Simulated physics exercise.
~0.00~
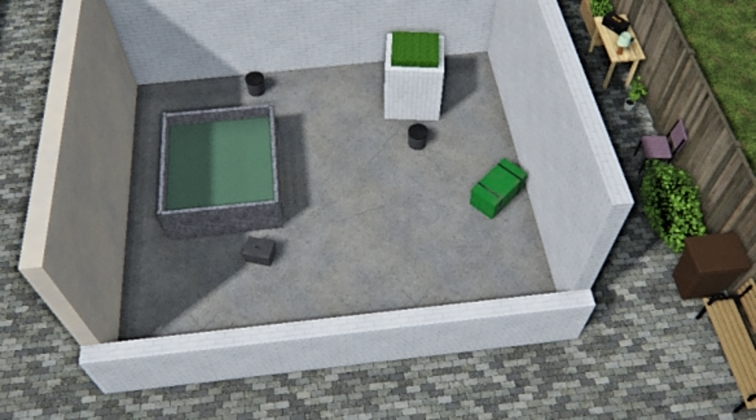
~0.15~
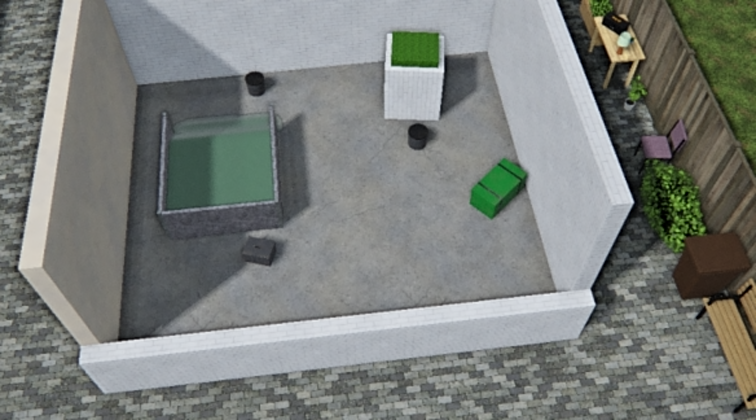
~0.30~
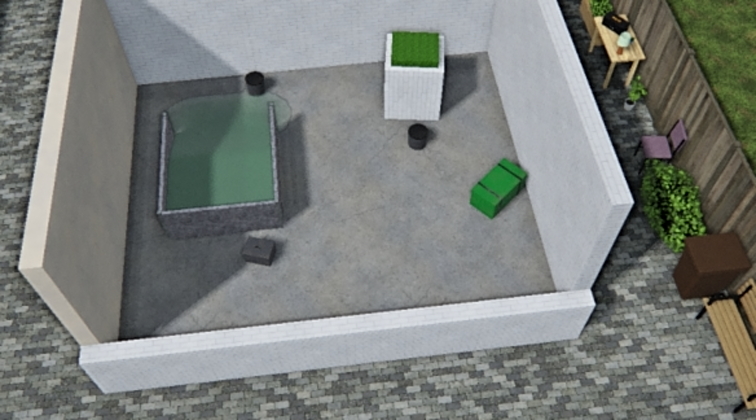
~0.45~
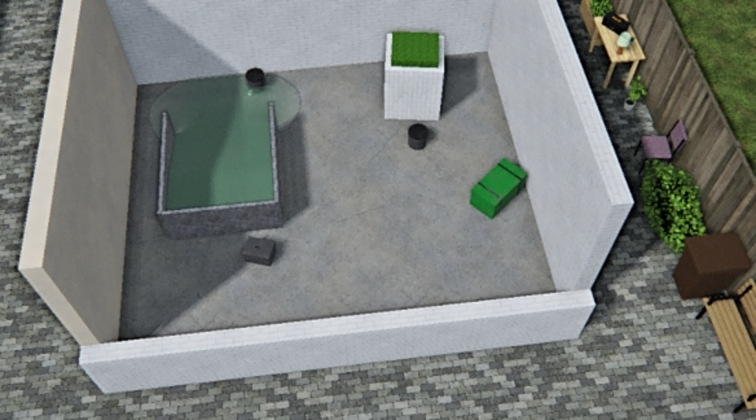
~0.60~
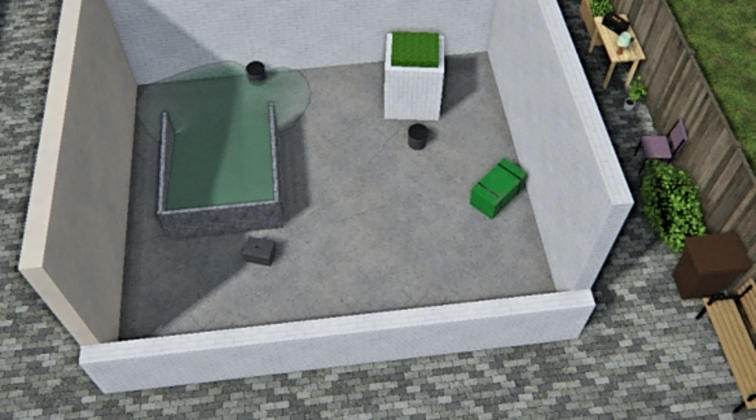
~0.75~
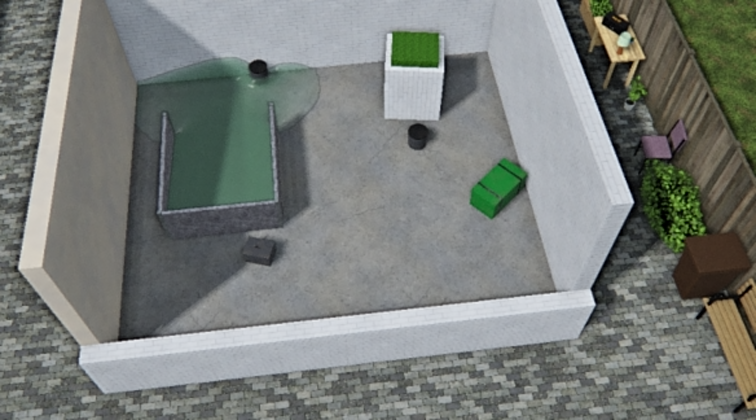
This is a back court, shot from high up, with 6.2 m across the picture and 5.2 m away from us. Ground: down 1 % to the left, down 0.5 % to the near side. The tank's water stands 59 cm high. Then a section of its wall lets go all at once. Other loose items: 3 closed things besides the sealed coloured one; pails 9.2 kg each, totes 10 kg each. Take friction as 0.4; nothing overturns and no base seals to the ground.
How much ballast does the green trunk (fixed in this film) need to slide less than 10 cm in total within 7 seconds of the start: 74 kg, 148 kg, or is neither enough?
It needs no more than 74 kg.
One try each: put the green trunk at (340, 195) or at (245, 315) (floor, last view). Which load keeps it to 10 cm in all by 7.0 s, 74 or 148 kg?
In that order: The lighter suffices; the lighter suffices.
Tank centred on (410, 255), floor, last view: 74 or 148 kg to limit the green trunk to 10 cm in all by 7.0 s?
Then the lighter mass suffices.
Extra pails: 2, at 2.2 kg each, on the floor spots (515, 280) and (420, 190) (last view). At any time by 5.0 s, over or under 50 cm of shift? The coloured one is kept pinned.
Within it, beyond it.
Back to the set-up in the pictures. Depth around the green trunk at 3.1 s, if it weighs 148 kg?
Close to 0 cm deep.
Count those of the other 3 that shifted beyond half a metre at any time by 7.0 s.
That comes to 1.
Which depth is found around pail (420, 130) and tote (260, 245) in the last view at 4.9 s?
Around 4 cm and 2 cm.
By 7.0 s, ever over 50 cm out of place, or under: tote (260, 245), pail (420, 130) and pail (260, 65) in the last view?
So, going through them in order, it's not beyond, not beyond and beyond.
After 1.4 s the green trunk would be 0 cm from its start with 74 kg and 0 cm from its start with 148 kg; 0 cm of water round it then.
After 3.1 s the green trunk would be 0 cm from its start with 74 kg and 0 cm from its start with 148 kg; 0 cm of water round it then.
After 4.9 s the green trunk would be 0 cm from its start with 74 kg and 0 cm from its start with 148 kg; 4 cm of water round it then.
After 7.0 s the green trunk would be 0 cm from its start with 74 kg and 0 cm from its start with 148 kg; 3 cm of water round it then.
